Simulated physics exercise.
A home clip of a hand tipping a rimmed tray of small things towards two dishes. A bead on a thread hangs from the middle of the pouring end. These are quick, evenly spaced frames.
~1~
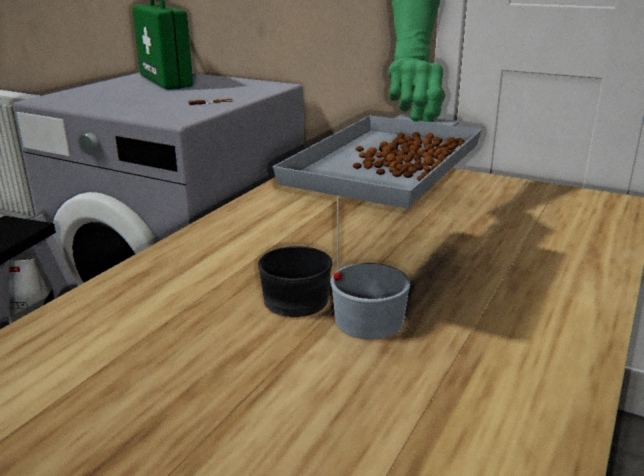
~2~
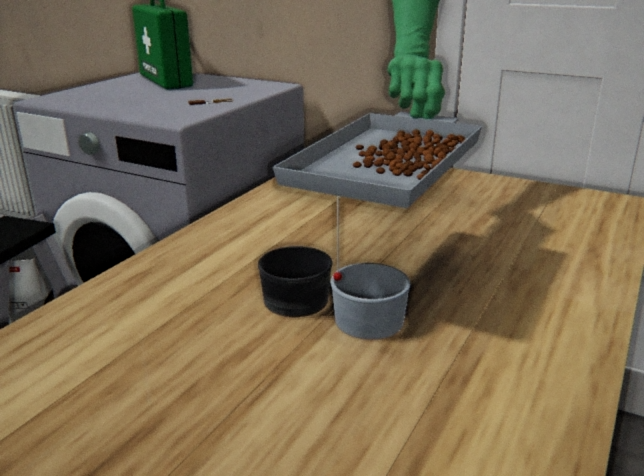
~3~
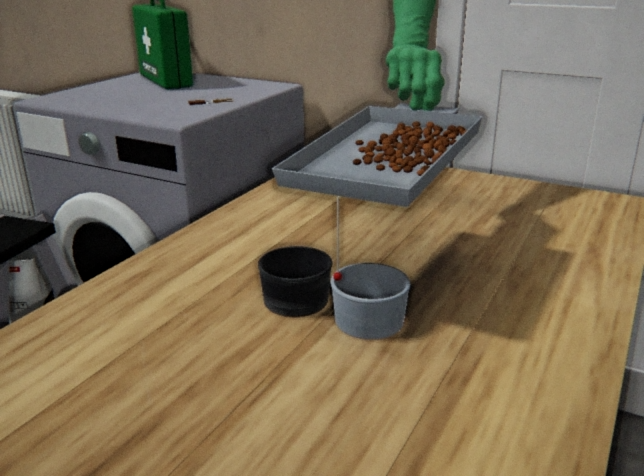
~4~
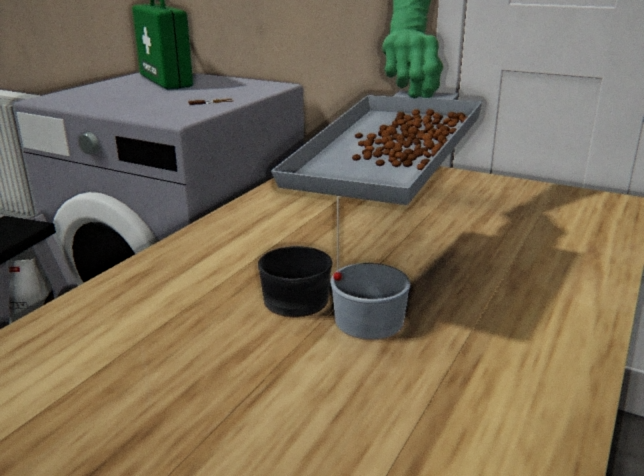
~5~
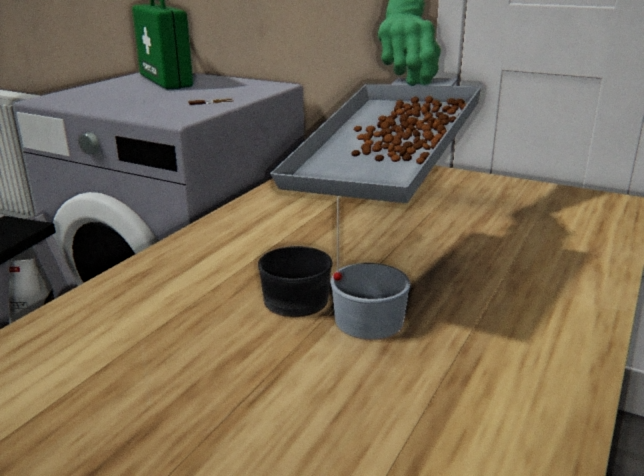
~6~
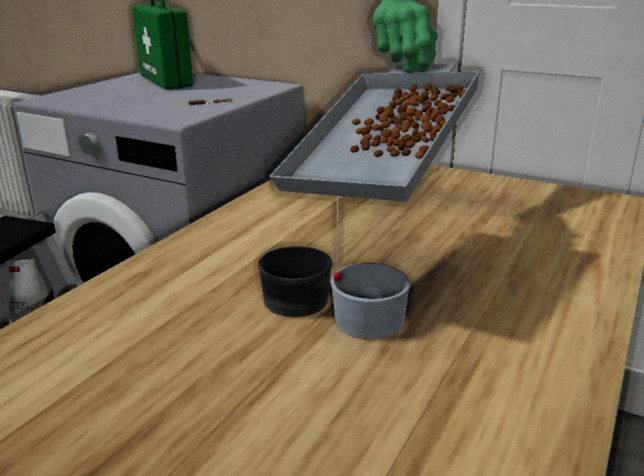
Green hand raising the far end of a grey tray of brown kibble, tilting it gradually above black and grey dishes.
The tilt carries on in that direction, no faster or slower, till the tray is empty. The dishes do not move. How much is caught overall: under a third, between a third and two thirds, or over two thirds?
In the dishes lies under a third of it.
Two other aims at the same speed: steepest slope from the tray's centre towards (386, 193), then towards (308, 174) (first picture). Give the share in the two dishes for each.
First some 0, then 60 per cent.
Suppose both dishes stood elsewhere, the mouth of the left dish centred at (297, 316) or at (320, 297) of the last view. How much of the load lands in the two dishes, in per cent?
In turn 20 and 20 in a hundred.
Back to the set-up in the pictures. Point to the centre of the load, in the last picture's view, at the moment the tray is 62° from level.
Roughly at (301, 181).
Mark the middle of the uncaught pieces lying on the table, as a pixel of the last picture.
Around (256, 334).
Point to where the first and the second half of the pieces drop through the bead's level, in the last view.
Around (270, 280) and then (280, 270).
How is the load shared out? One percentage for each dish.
About: Left dish 10, right dish 0 per cent.
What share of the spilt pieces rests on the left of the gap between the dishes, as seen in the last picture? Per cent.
It comes to 100 per cent or so.
Soon after the last picture, tray tipped steeply; most on the tray; a small part in the air.
A little later, tray tipped past a quarter turn; about a third on the tray; about half outside both; a stray few in the air.
Later still, tray tipped past a quarter turn; a small part in the left dish; nearly all outside both.
At rest, tray tipped past a quarter turn; none in the right dish; a small part in the left dish; nearly all outside both.
